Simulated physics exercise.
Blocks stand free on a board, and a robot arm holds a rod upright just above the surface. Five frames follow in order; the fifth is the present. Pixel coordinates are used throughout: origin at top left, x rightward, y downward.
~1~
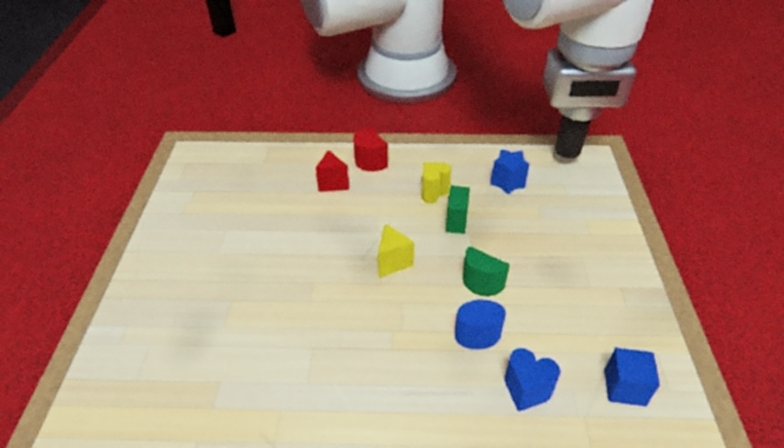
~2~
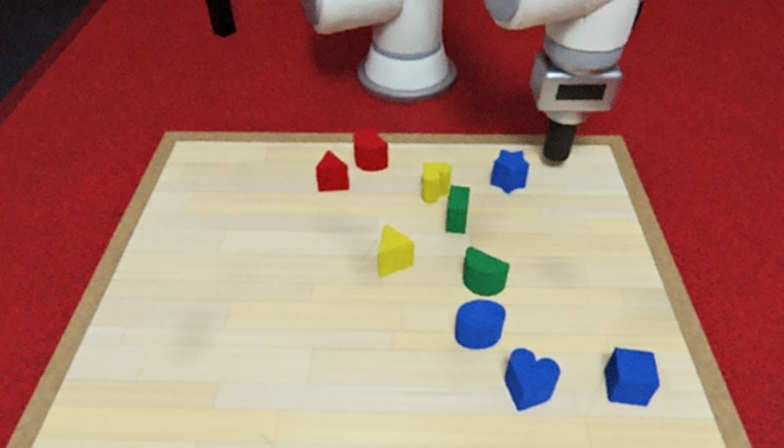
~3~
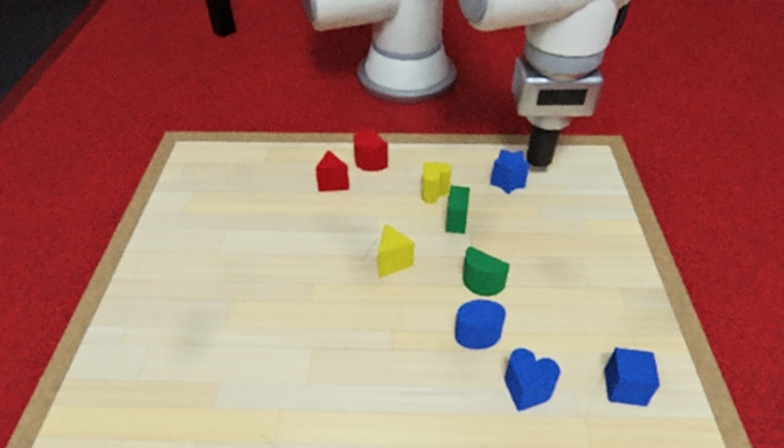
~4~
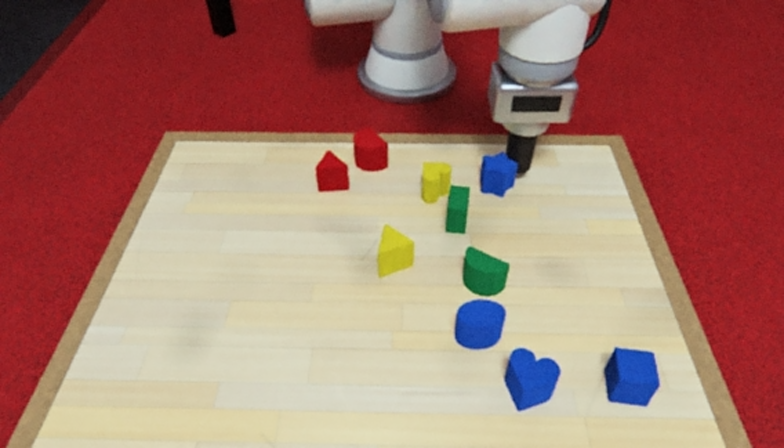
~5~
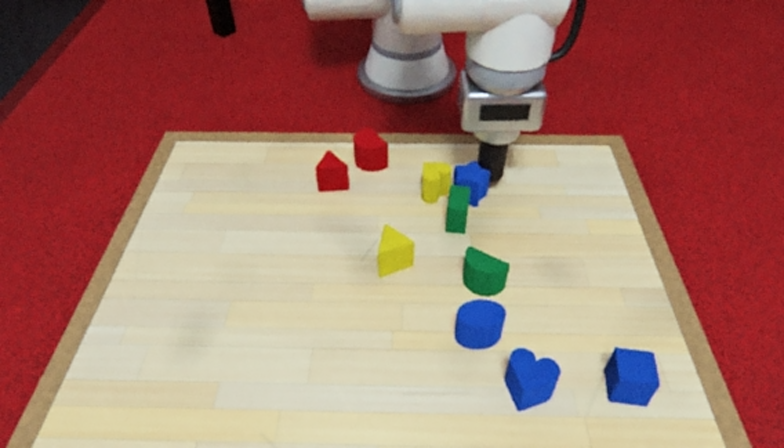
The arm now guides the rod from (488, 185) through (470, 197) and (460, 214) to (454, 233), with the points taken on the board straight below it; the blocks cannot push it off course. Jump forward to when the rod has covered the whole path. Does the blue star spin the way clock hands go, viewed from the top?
The answer is yes.
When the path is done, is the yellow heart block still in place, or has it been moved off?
In the end it has been moved.
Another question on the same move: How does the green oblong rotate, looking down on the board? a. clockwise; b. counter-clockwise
(b)
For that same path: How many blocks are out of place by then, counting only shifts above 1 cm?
Three or more blocks.
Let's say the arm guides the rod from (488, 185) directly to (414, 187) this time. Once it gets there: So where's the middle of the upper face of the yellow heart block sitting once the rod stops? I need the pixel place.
Answer: (397, 177).
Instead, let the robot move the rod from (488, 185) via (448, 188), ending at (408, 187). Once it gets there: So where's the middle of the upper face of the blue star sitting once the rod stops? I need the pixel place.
Around (437, 183).
What follows on the original path. Halfway along, rod (464, 195); yellow heart block (423, 171), turned 15° clockwise; green oblong (438, 218); blue star (444, 193).
At the end, rod (455, 222); yellow triangle (390, 241), turned 20° clockwise; yellow heart block (423, 171), turned 15° clockwise; green oblong (419, 241), turned 25° anticlockwise; blue star (428, 215), turned 20° clockwise.
